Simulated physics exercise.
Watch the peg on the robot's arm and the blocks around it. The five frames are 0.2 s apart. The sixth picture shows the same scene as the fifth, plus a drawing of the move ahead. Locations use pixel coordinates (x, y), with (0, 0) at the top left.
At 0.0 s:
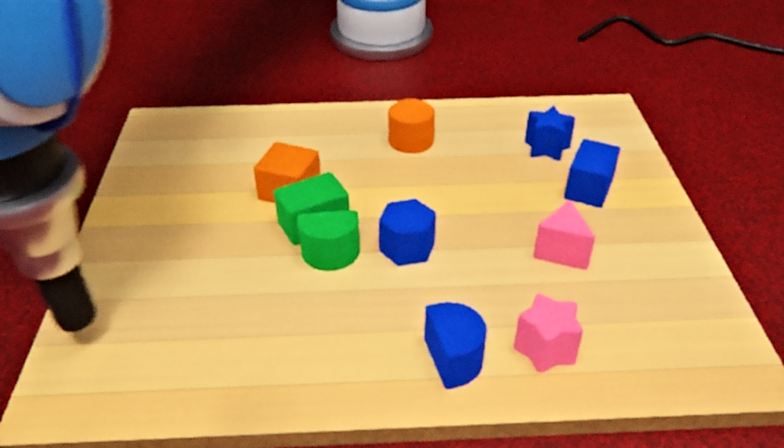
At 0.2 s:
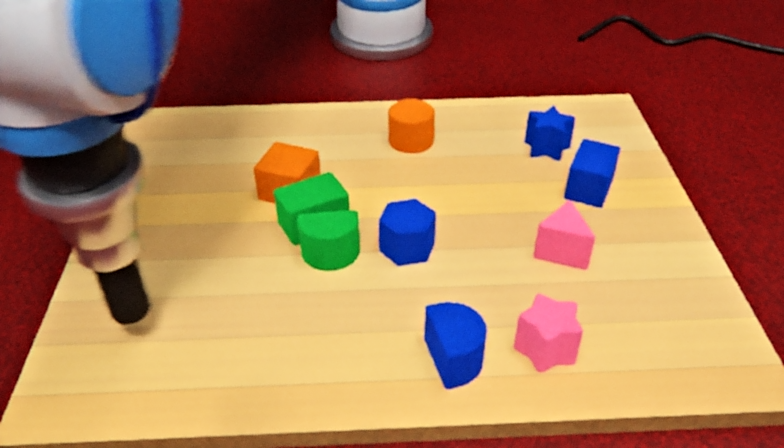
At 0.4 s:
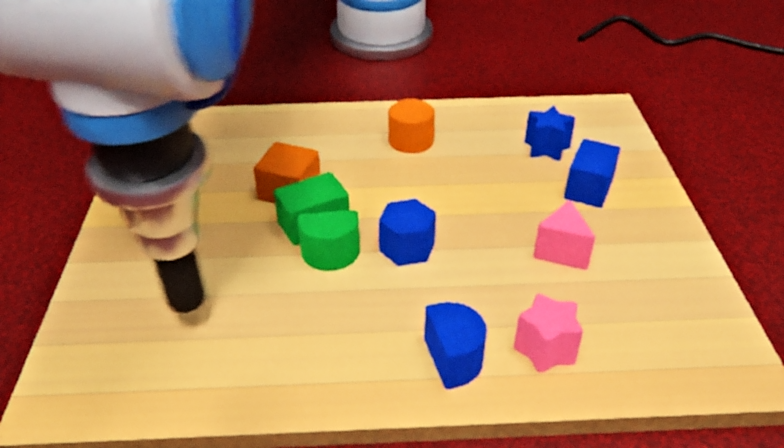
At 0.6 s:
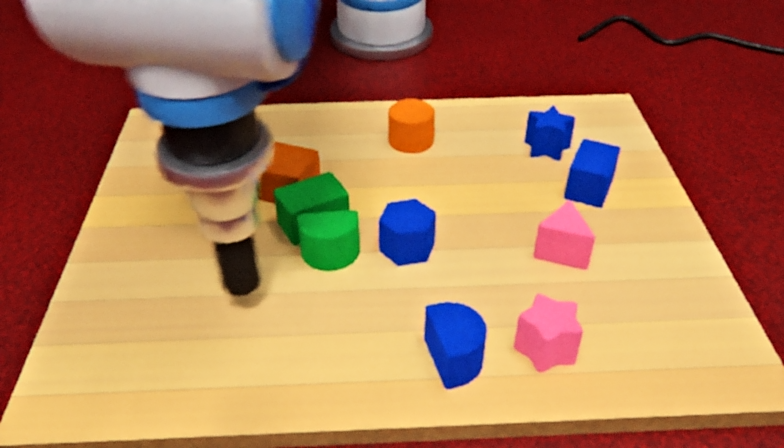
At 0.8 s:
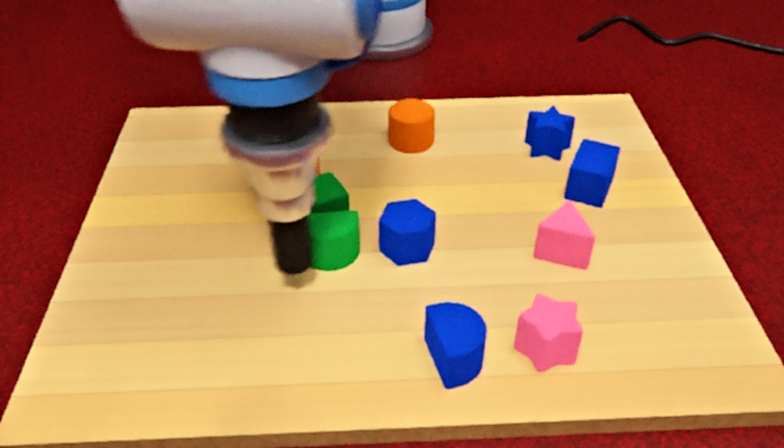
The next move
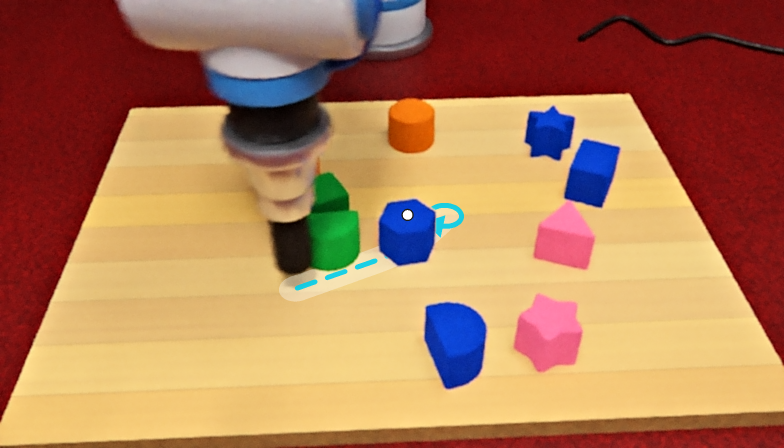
A robot arm with a dark-tipped peg starts at the left edge of a wooden board and moves steadily right and slightly upward above scattered orange, green, blue and pink blocks. It then passes in front of the orange and green blocks, partly hiding them, while all the blocks stay still.
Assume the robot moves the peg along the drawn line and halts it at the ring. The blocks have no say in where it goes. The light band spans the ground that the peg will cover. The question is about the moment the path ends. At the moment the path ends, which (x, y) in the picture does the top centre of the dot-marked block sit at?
(489, 181)
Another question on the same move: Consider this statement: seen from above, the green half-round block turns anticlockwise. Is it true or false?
My answer: True.
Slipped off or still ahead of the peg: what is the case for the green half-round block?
Expect to find it next to or behind the peg.
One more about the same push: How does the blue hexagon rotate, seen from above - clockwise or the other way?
It goes clockwise.
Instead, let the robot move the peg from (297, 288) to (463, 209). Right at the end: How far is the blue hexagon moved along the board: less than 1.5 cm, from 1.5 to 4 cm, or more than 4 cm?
My answer is that it shifts over 4 cm.
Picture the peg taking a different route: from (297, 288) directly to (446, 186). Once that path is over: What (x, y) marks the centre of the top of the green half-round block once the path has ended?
I think it will end close to (377, 163).
Drawn move, from (297, 288) over (356, 268) and (409, 245) to (445, 216); the dot is on the blue hexagon.
The first path, step by step. One third of the way, peg (356, 244); green half-round block (348, 208), turned 40° anticlockwise.
Two thirds of the way, peg (411, 221); green half-round block (352, 205), turned 45° anticlockwise; blue hexagon (448, 199).
At the end, peg (447, 192); green rectangle still; green half-round block (352, 205), turned 45° anticlockwise; blue hexagon (489, 181), turned 50° clockwise.
